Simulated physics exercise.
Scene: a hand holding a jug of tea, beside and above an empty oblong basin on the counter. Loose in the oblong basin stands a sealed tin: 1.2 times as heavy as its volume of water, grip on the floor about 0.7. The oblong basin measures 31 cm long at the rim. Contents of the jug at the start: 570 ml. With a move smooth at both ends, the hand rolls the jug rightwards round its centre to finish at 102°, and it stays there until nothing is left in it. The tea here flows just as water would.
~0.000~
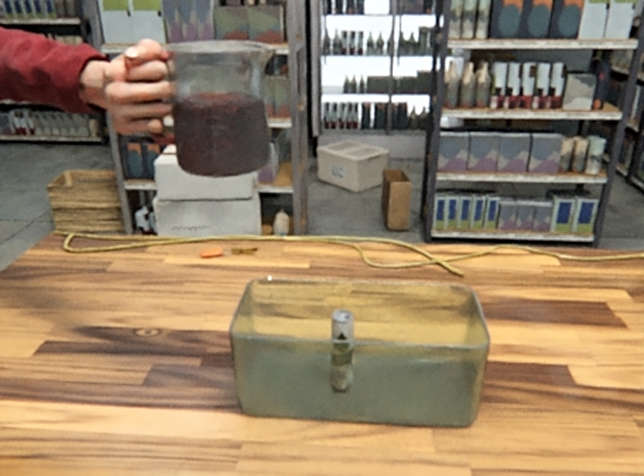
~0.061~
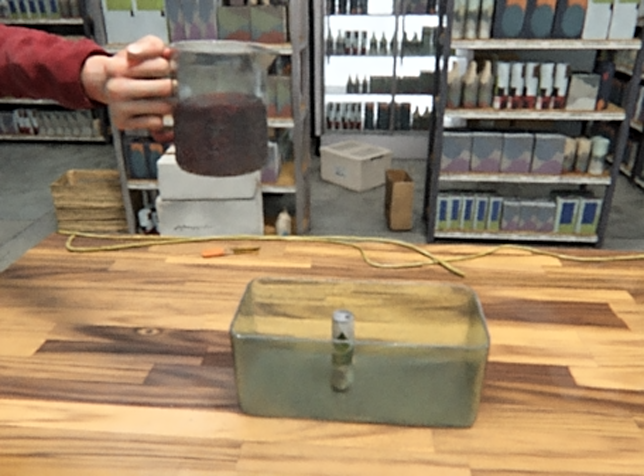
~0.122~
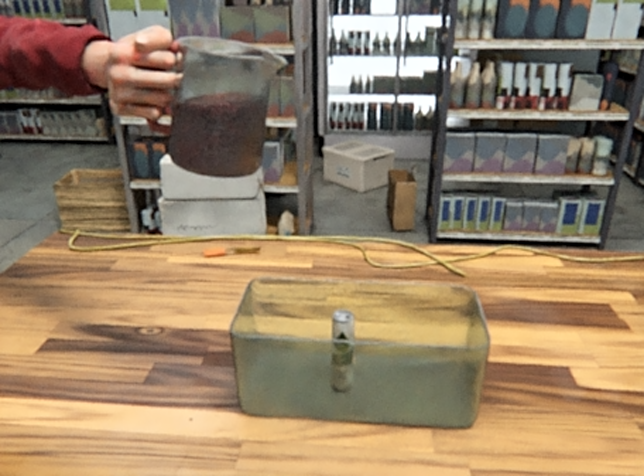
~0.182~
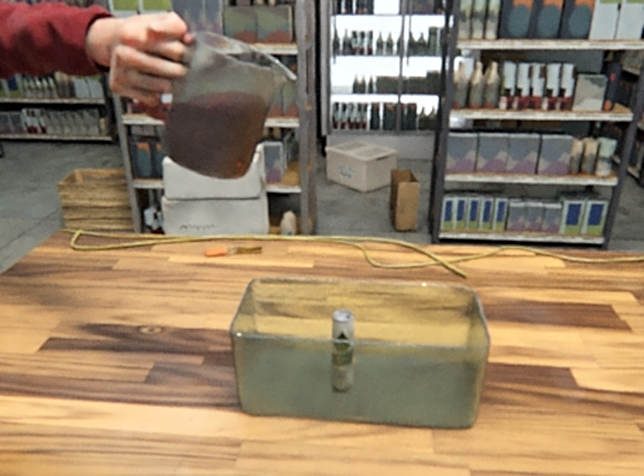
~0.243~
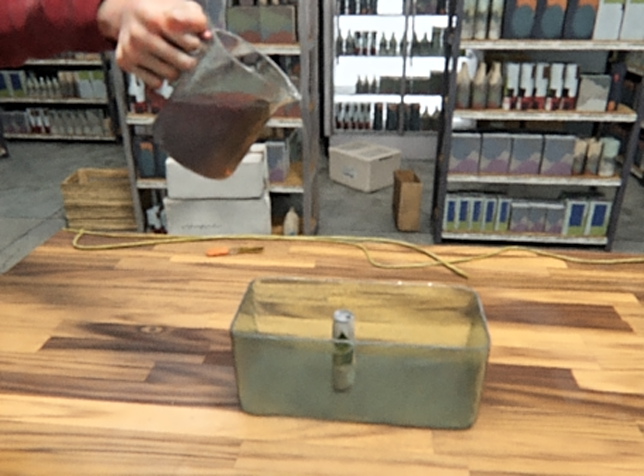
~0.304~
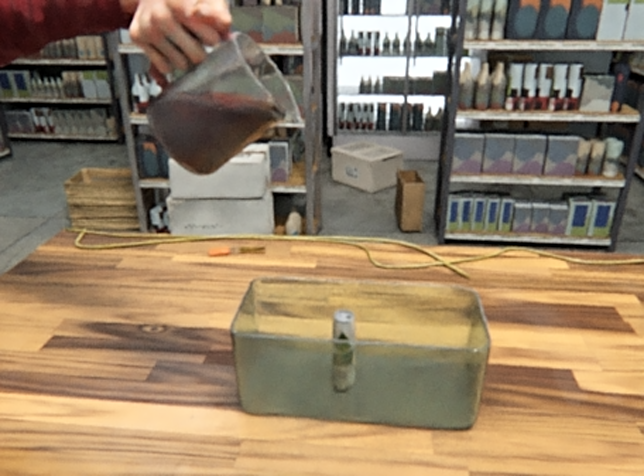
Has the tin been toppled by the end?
No, it is upright.
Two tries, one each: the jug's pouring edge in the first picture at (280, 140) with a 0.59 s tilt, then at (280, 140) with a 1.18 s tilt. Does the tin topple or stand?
First it tips over; then it tips over.
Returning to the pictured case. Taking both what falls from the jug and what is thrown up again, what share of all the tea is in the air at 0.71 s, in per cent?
Near 36 percent.
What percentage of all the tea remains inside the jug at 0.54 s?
I'd put it near 68 percent.
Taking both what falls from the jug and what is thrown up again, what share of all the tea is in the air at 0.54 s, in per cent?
Close to 32 in a hundred.
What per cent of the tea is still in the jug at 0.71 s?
Roughly 26 per cent.
Then, 0.54 s in, the tilt is 100° and 68 per cent is still to pour; the tin stands where it began.
Then, 0.71 s in, the tilt is 102° and 27 per cent is still to pour; the tin stands where it began.
Then, 0.89 s in, the tilt is 102° and 9 per cent is still to pour; the tin stands where it began.
Then, 1.09 s in, the tilt is 102° and 3 per cent is still to pour; the tin stands where it began.
Finally, the tin stands where it began.
